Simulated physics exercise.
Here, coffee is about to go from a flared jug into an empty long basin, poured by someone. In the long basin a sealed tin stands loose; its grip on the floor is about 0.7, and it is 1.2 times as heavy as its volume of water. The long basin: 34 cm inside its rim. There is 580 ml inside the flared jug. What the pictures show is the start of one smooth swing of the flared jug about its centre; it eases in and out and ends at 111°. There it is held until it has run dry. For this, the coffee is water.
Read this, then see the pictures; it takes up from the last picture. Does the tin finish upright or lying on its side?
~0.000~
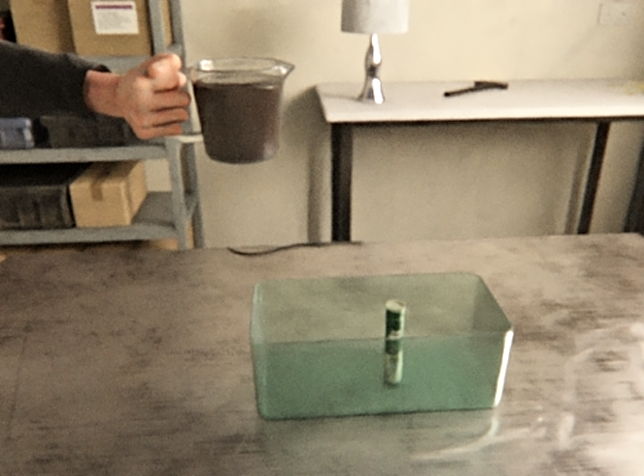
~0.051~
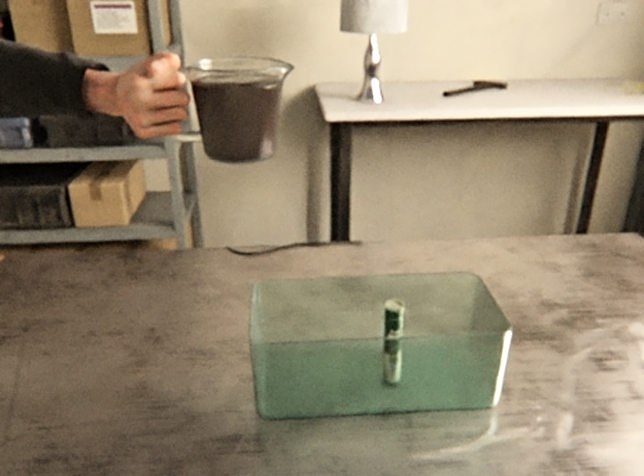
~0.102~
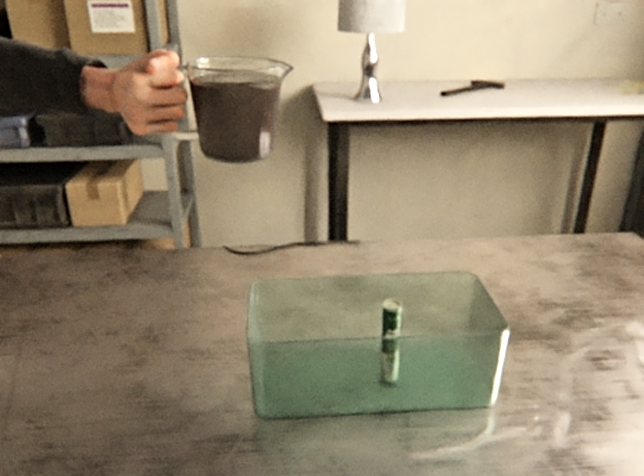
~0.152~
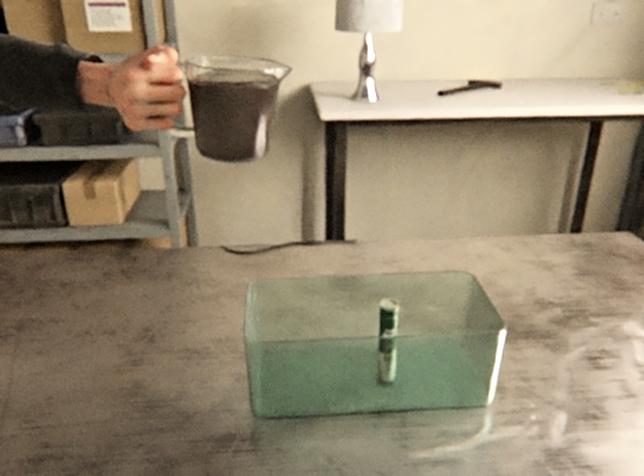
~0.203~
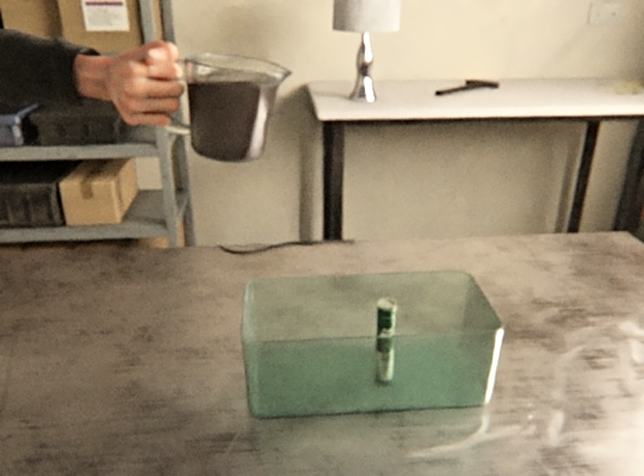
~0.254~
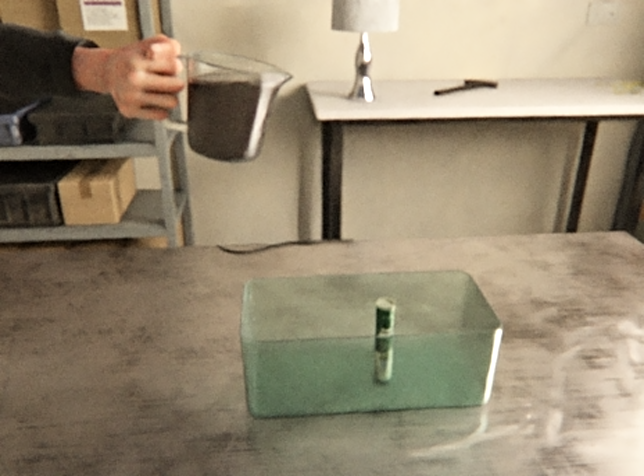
It finishes lying on its side.
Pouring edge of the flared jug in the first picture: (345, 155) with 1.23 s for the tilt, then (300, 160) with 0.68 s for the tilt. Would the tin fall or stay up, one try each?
The tin overturns the first time and stays vertical the second time.
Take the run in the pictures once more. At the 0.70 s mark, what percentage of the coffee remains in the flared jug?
Still held: Roughly 72 % of the total.
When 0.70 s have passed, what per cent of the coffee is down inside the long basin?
At that time the basin holds about 3 per cent of the liquid.
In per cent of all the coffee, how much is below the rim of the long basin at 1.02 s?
52 %, more or less.
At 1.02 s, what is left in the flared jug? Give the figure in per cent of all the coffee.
About 14 percent.
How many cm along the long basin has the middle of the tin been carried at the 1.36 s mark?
Reading: Roughly 8 cm.
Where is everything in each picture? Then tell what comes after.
In the first picture, it leans 0°; its right rim is at (296, 65); the coffee meets the walls at (196, 79) and (282, 78); the long basin's rim runs from (253, 311) to (495, 301); the tin's top is at (396, 308).
In the second picture, it leans 0°; its right rim is at (295, 65); the coffee meets the walls at (195, 79) and (281, 77).
In the third picture, it leans 2°; its right rim is at (294, 66); the coffee meets the walls at (192, 78) and (279, 77).
In the fourth picture, it leans 4°; its right rim is at (293, 68); the coffee meets the walls at (191, 77) and (279, 77).
In the fifth picture, it leans 7°; its right rim is at (292, 71); the coffee meets the walls at (190, 77) and (278, 78).
In the sixth picture, it leans 11°; its right rim is at (294, 76); the coffee meets the walls at (191, 77) and (281, 78).
After 0.70 s the tilt is 67° and 71 per cent is still to pour; the tin stands where it began.
After 1.02 s the tilt is 103° and 14 per cent is still to pour; the tin leans 10°.
After 1.36 s the tilt is 111° and 0 per cent is still to pour; the tin lies on its side.
After 1.73 s the tilt is 111° and 0 per cent is still to pour; the tin lies on its side.
In the end the tin lies on its side.
